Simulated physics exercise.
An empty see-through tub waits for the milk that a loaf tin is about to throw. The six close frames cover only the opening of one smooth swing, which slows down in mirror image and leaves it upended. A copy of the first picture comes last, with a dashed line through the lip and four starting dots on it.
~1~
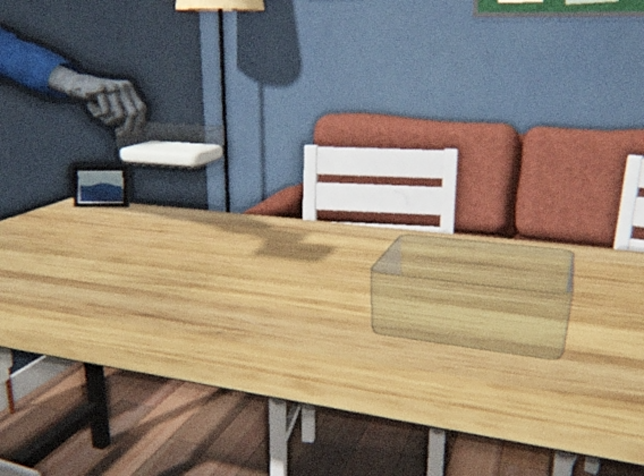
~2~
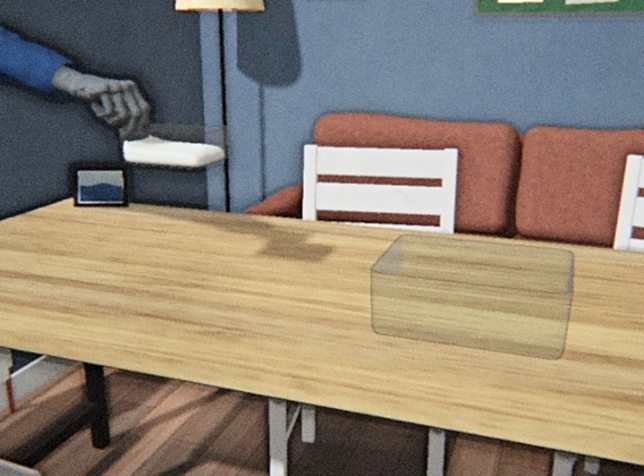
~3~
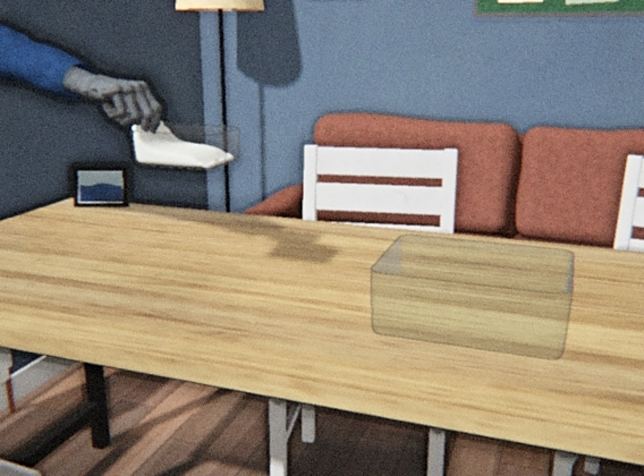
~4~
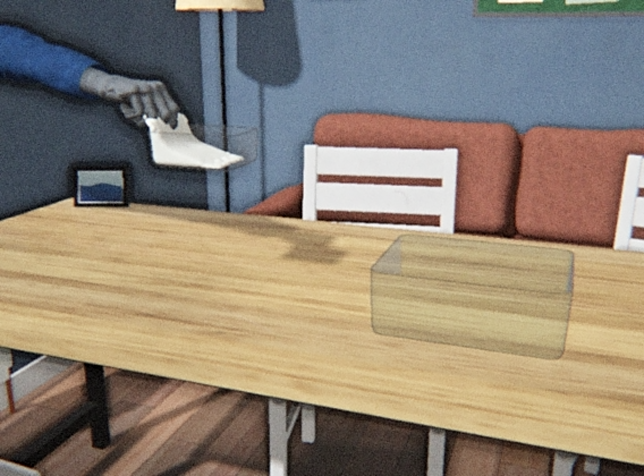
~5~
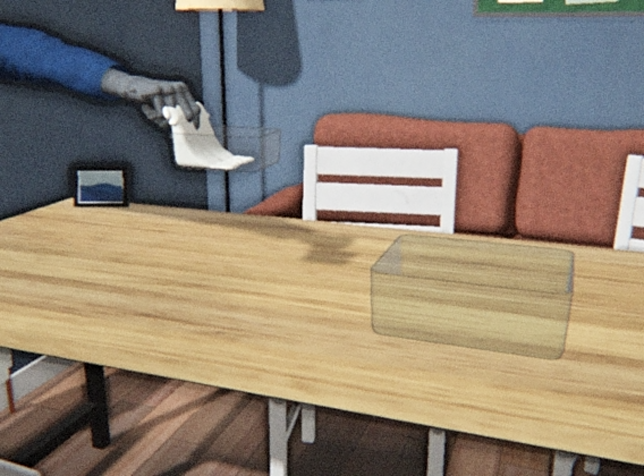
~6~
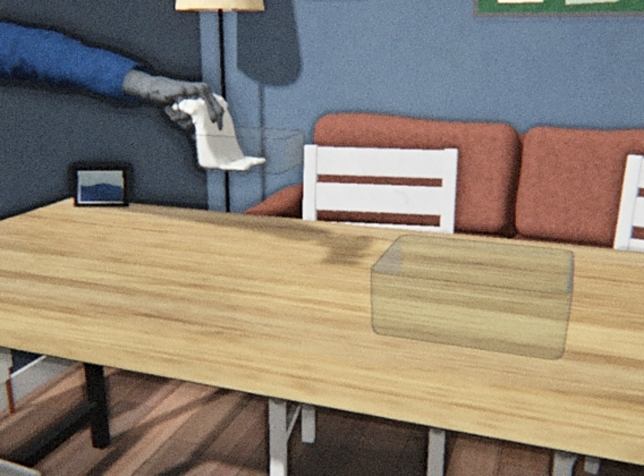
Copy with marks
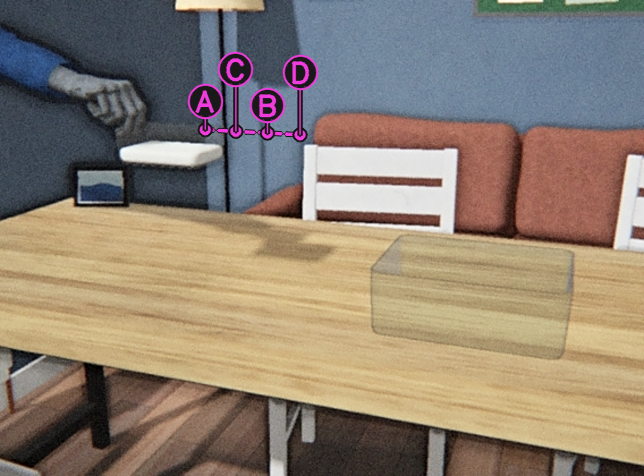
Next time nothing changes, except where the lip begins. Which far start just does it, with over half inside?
Take B.
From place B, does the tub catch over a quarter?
Yes, it does.
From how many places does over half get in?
Two.
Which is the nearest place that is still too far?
It is C.
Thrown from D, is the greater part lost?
No, not at all.
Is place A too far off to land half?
Yes, that goes wrong.
In magenta, A at (205, 129); B at (267, 133); C at (235, 131); D at (300, 134).
For place A, about 21 % lands in the tub, 68 % falls short and 11 % goes beside or beyond.
For place B, about 71 % lands in the tub, 12 % falls short and 16 % goes beside or beyond.
For place C, about 24 % lands in the tub, 64 % falls short and 12 % goes beside or beyond.
For place D, about 69 % lands in the tub, 5 % falls short and 26 % goes beside or beyond.
